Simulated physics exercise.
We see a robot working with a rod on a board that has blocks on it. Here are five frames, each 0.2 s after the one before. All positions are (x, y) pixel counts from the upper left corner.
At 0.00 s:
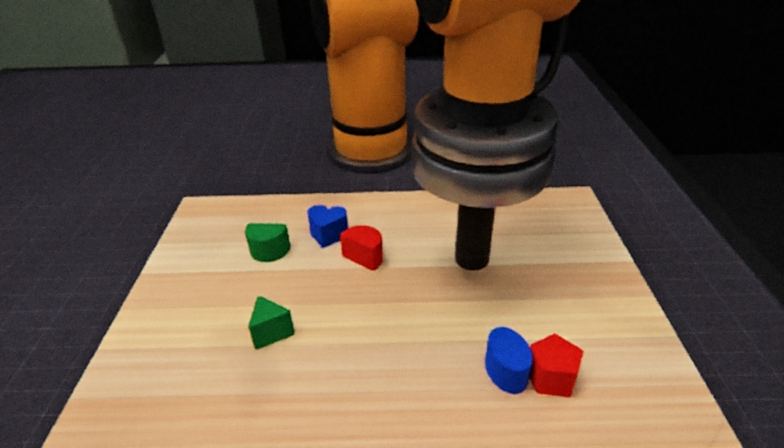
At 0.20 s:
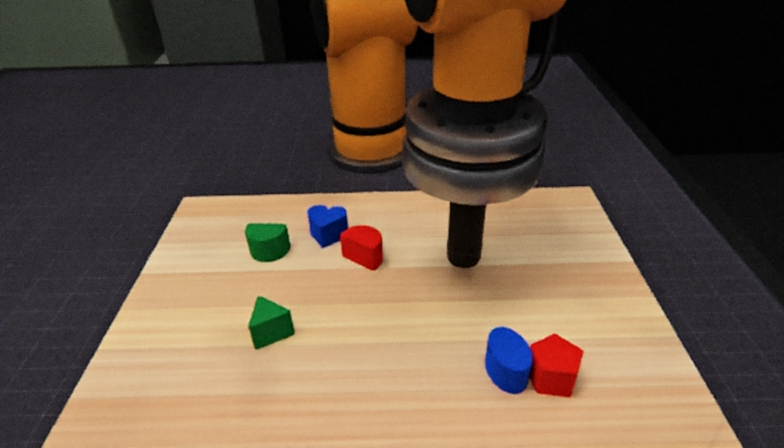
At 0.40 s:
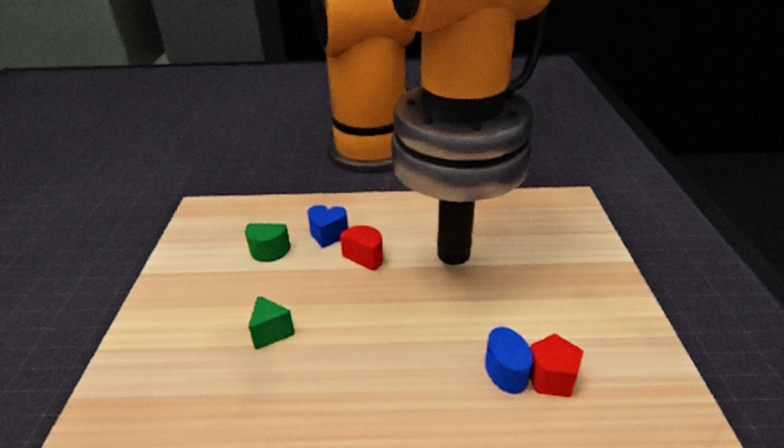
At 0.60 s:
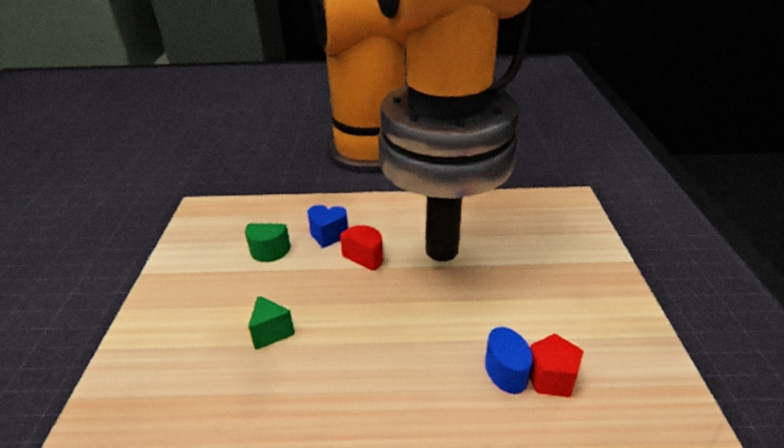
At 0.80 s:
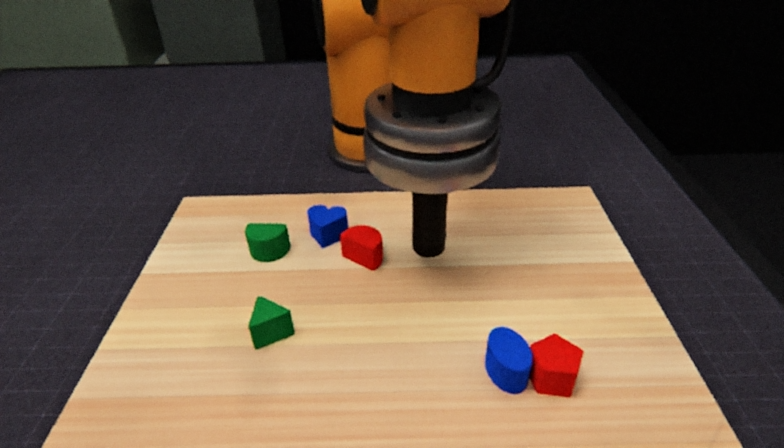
Orange robot arm with a black rod sliding slowly left above a wooden board, while the red, blue and green blocks stay still.
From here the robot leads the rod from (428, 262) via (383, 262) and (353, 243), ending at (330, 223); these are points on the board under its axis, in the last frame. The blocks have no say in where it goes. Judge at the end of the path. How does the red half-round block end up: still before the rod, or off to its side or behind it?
Fallen away.
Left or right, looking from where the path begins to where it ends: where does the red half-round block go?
The answer is left: Facing from the path's start to its end, that's where the red half-round block shifts.
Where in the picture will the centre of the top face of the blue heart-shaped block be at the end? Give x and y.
The middle of its upper face will lie at (294, 199).
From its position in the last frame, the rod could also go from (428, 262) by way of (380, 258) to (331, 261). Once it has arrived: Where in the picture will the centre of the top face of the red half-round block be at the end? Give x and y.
Its top middle is near (298, 231).
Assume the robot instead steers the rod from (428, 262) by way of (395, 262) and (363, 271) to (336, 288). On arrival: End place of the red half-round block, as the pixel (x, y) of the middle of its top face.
The spot you're after is about (330, 237) in the image.
The first path, step by step. One third of the way, rod at (380, 248); red half-round block at (348, 231).
Two thirds of the way, rod at (350, 229); blue heart-shaped block at (312, 206), turned 40° clockwise; red half-round block at (315, 224), turned 25° anticlockwise.
At the end, rod at (328, 209); green half-round block not moved; blue heart-shaped block at (294, 199); red half-round block at (311, 224), turned 30° anticlockwise.
